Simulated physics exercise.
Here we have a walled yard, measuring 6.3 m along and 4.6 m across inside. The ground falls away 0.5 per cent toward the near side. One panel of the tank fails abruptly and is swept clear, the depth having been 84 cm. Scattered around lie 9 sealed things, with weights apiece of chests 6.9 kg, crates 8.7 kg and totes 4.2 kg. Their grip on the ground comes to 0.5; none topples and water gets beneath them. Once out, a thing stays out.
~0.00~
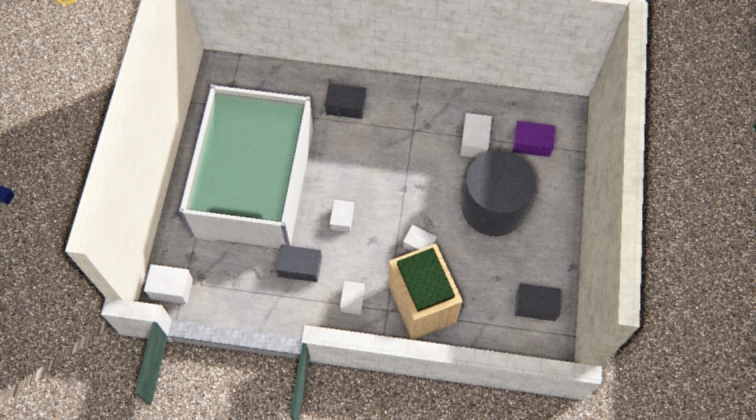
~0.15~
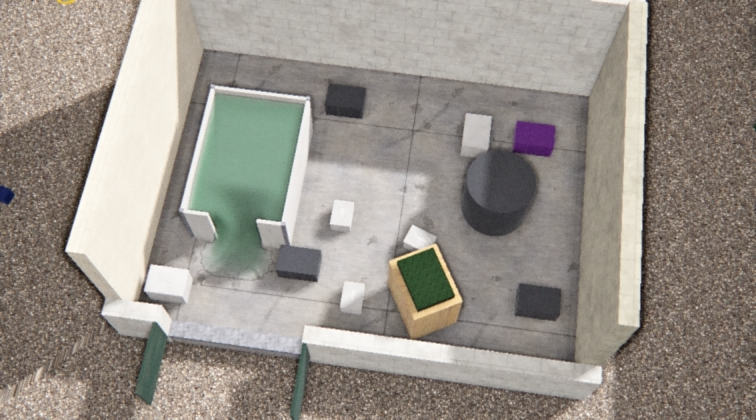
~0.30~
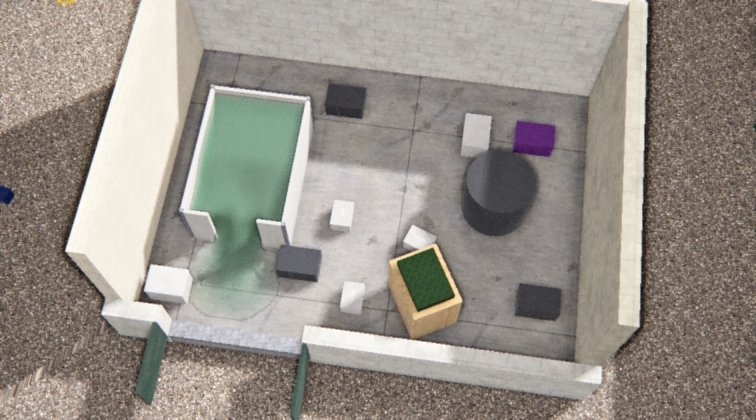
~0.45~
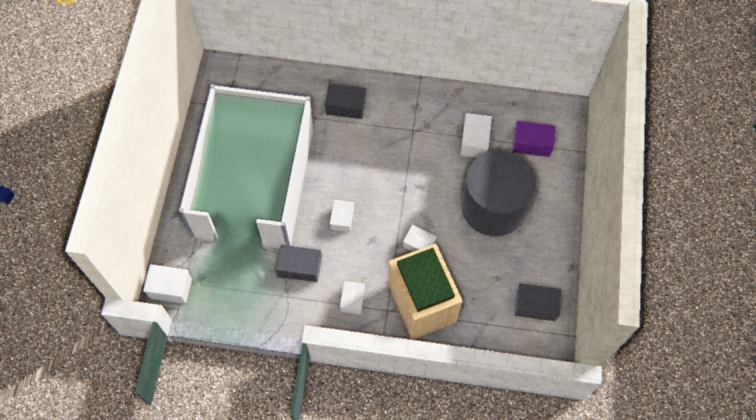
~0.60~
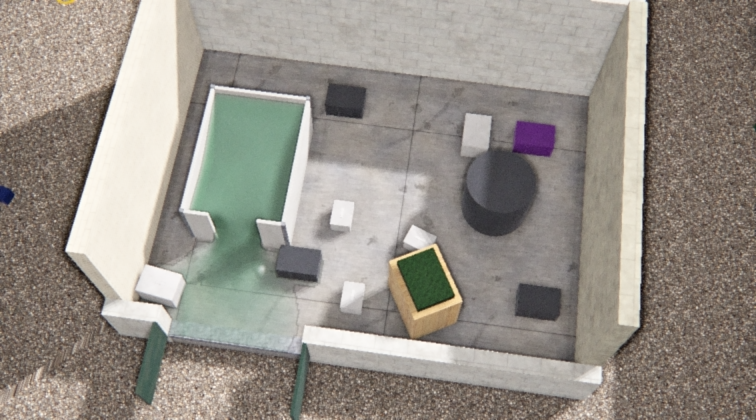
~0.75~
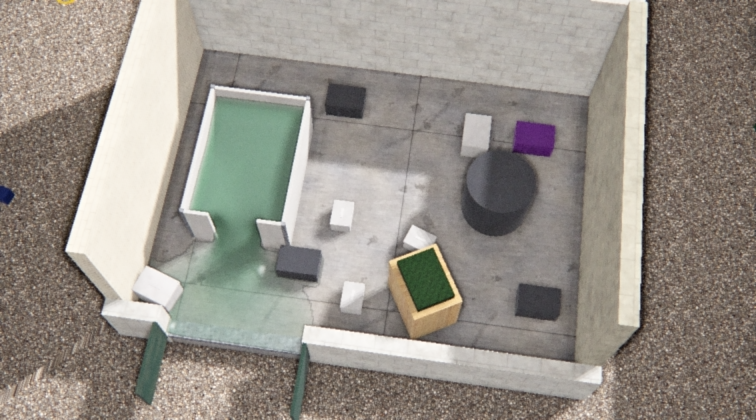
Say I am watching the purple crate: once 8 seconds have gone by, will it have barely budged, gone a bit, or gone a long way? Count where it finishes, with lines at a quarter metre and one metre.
The outcome will be no real movement.
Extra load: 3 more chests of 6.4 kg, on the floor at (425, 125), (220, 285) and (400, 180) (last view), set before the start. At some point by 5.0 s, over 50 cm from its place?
Listed order gives within the limit, above the limit, within the limit.
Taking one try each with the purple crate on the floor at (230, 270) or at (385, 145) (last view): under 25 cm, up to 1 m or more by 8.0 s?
Run 1: It is pushed far off. Run 2: It remains nearly still.
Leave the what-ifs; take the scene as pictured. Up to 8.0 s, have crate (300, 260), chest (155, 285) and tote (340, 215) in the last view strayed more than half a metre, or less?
Within the limit, then beyond the limit, then within the limit.
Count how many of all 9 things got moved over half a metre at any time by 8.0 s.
I make it 1.
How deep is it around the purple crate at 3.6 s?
Around 0 cm.
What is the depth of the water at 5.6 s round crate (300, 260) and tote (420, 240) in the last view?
First roughly 1 cm, second roughly 0 cm.
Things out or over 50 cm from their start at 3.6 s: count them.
Answer: 1.
After 1.6 s the purple crate is near (535, 134), 0.0 m from its start, aground; 0 of 9 are out; 1 afloat.
After 3.6 s the purple crate is near (535, 134), 0.0 m from its start, aground; 0 of 9 are out; 1 afloat.
After 5.6 s the purple crate is near (535, 134), 0.0 m from its start, aground; 0 of 9 are out; 0 afloat.
After 8.0 s the purple crate is near (535, 134), 0.0 m from its start, aground; 0 of 9 are out; 0 afloat.
